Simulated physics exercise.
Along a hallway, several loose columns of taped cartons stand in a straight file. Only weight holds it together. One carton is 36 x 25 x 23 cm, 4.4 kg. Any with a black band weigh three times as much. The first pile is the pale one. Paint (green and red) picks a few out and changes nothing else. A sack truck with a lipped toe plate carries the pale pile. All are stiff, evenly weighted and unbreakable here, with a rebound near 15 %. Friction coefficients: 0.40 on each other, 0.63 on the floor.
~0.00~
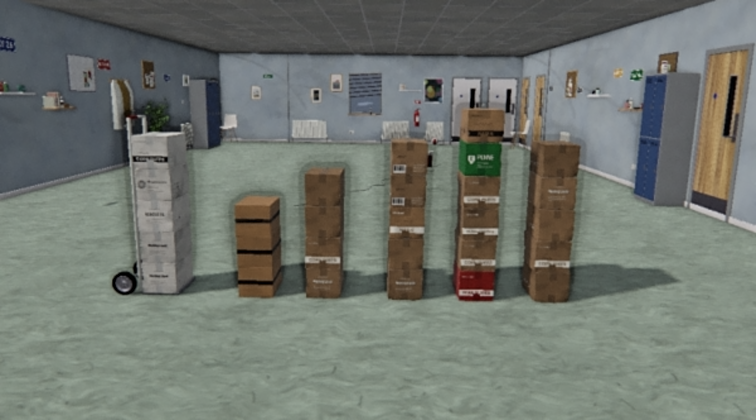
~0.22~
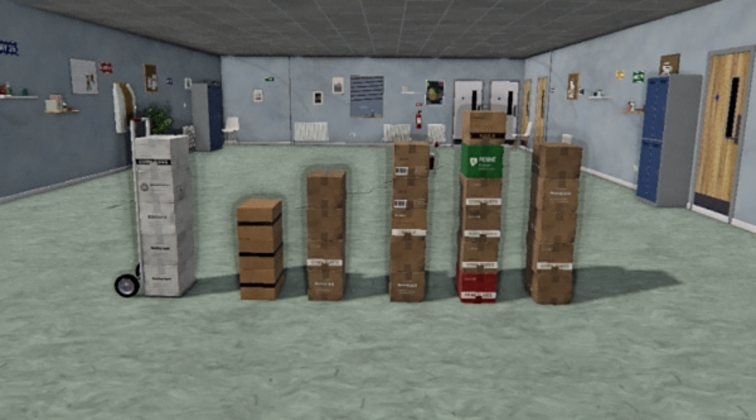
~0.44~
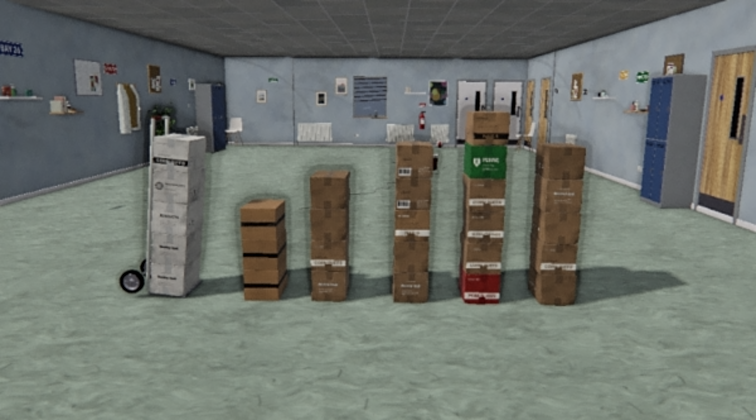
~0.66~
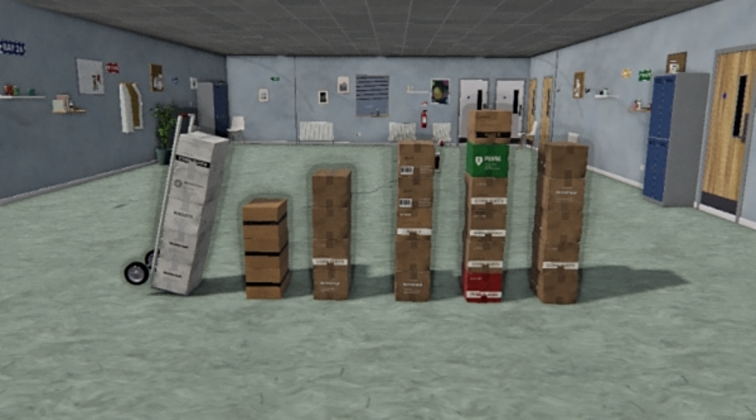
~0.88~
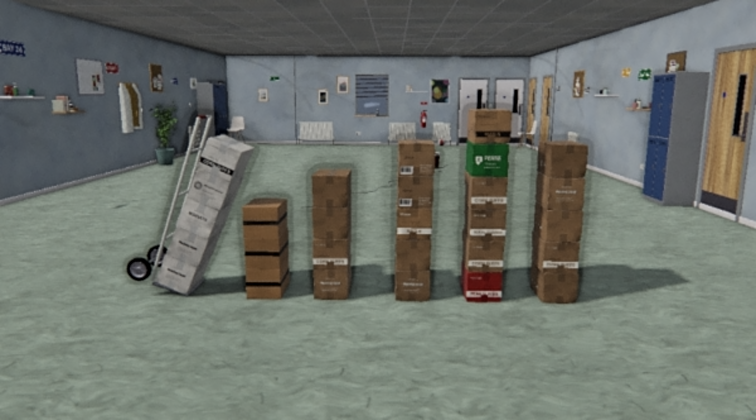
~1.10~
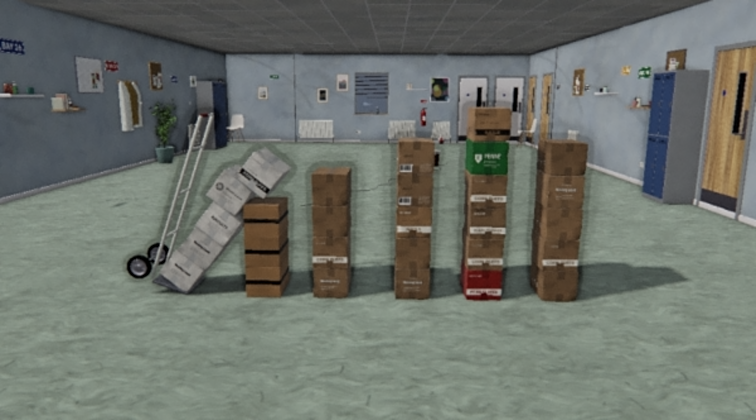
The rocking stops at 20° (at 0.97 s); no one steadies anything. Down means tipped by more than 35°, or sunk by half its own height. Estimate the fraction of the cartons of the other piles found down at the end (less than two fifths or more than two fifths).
The part is less than two fifths.
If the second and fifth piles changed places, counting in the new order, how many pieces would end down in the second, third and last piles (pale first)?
Then second 6, third 4, last 5.
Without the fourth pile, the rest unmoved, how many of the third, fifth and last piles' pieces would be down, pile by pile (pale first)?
In that case third 0, fifth 0, last 0.
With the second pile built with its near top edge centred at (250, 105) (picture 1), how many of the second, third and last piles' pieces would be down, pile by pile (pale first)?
Then second 0, third 0, last 0.
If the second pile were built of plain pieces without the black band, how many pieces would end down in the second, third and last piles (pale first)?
In that case second 0, third 0, last 0.
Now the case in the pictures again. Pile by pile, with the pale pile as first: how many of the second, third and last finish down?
By pile: Second 0, third 0, last 0.
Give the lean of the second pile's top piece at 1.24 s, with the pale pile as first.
It leans some 0°.
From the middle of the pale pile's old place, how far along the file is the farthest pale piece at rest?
Some 100 cm.
After 1.16 s, 5 of the pale pile down; none of the 23 other cartons down.
After 1.24 s, 5 of the pale pile down; none of the 23 other cartons down, 1 disturbed.
After 1.46 s, 5 of the pale pile down; none of the 23 other cartons down, 2 disturbed.
In the end (2.0 s), 5 of the pale pile down; none of the 23 other cartons down, 2 disturbed; green carton unmoved; red carton unmoved. That is 0 per cent. From the last view, middles, green carton near (486, 156), red carton near (480, 278).
